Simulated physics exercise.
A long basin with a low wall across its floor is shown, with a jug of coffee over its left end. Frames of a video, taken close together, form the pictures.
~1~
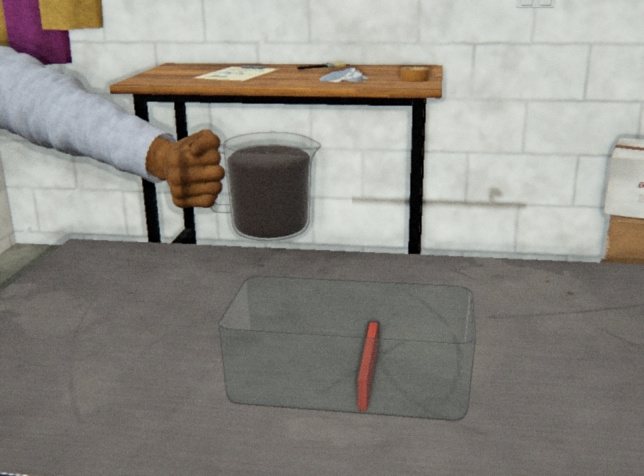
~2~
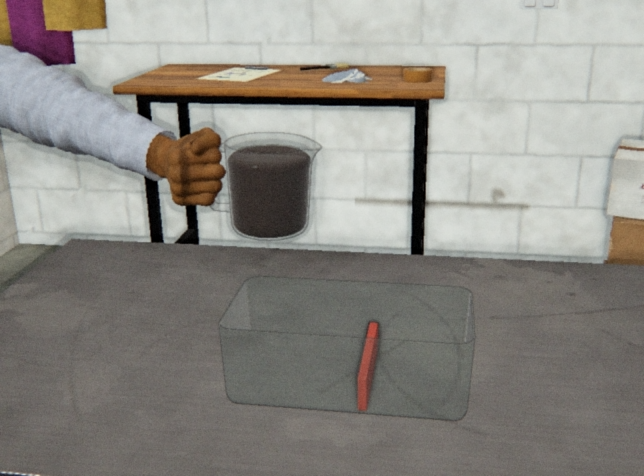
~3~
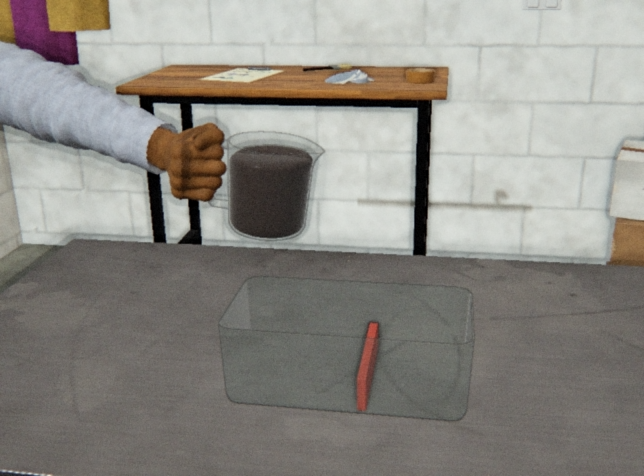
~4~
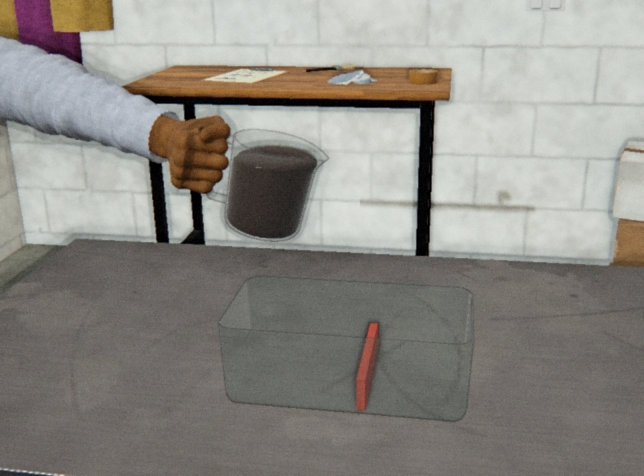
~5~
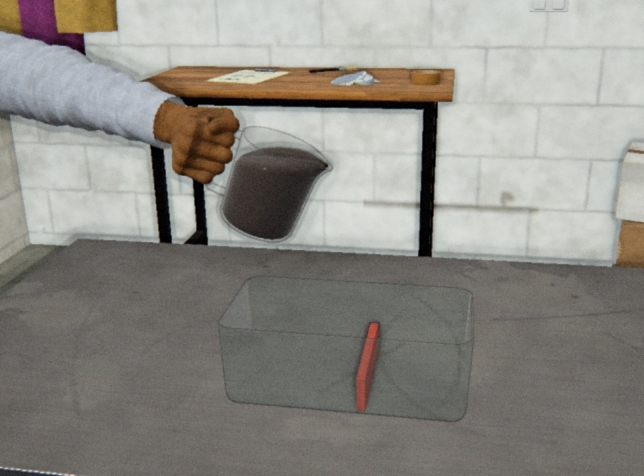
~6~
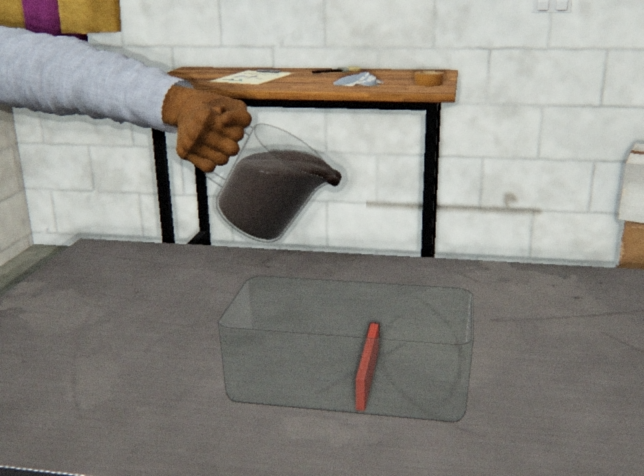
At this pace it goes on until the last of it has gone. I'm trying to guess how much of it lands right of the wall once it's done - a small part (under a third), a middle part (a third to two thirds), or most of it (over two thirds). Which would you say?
I'd say a middle part, a third to two thirds.
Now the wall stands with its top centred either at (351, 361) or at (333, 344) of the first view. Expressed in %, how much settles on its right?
The first position gives around 70 percent, the second around 95 percent.
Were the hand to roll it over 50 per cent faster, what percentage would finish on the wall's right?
I'd say close to 35 per cent.
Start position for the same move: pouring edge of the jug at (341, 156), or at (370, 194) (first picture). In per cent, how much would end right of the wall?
About 75 % the first time, about 90 % the second.
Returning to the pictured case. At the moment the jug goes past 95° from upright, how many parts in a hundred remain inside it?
About 50 % remains.
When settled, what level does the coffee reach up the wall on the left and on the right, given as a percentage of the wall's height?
Left side: Approx. 20 %; right side: Approx. 40 %.
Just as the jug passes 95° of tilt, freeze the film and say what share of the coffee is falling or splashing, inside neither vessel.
I'd say some 30 per cent.
A moment on, the jug is tipped on its side and 49 per cent is still to pour, 1 is left of the wall and 21 right of it.
Next, the jug is tipped right over and 5 per cent is still to pour, 27 is left of the wall and 57 right of it.
Then the jug is tipped right over and 0 per cent is still to pour, 42 is left of the wall and 56 right of it.
Later the jug is tipped right over and 0 per cent is still to pour, 41 is left of the wall and 57 right of it.
In the end 42 per cent lies left of the wall, 57 right of it and 2 outside.
